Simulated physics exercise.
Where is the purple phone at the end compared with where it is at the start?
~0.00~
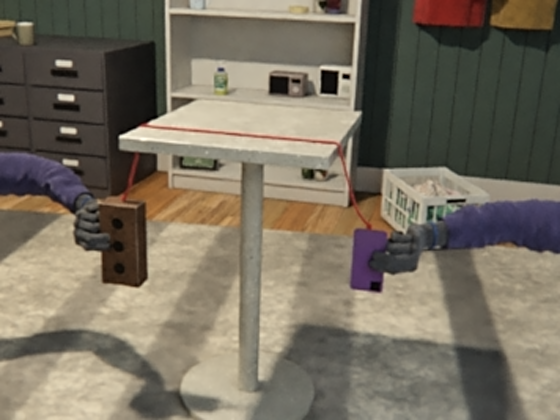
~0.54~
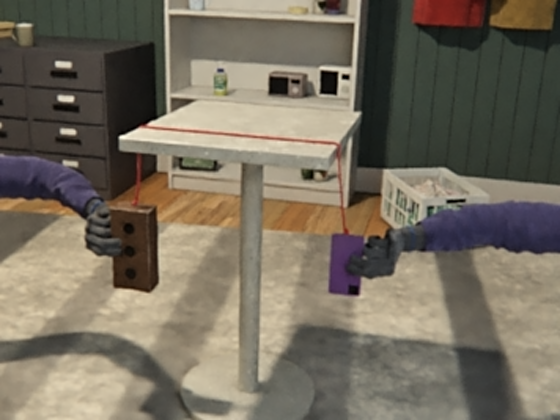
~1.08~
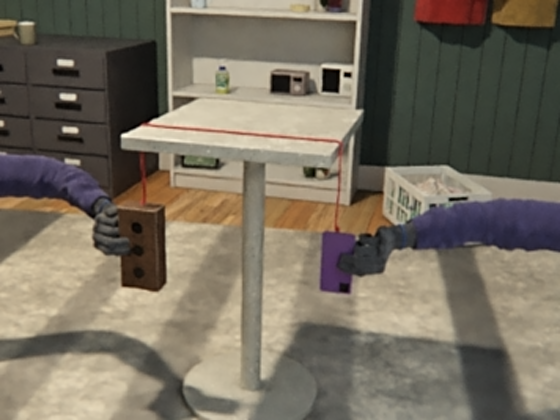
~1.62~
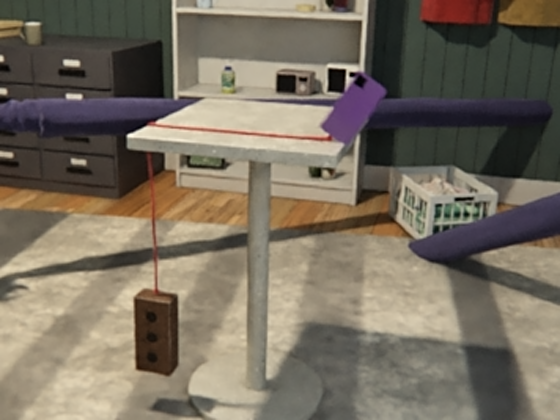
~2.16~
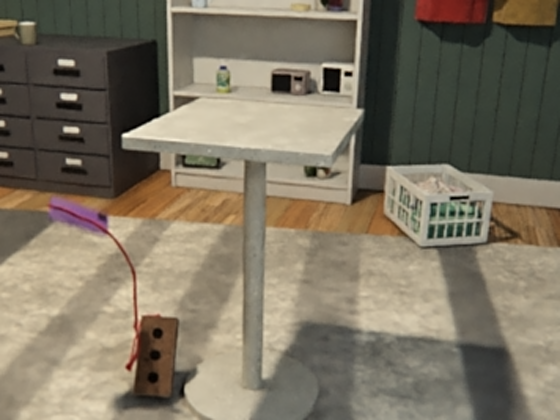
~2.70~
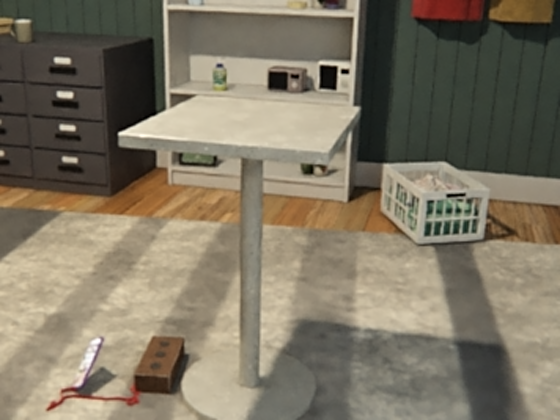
At the start the phone is held in a hand at the right side of the table, hanging from the red ribbon. At the end it is down on the floor to the left of the table, beside the brick.
A brick drops from a hand, dragging a ribboned phone over the table to the floor.
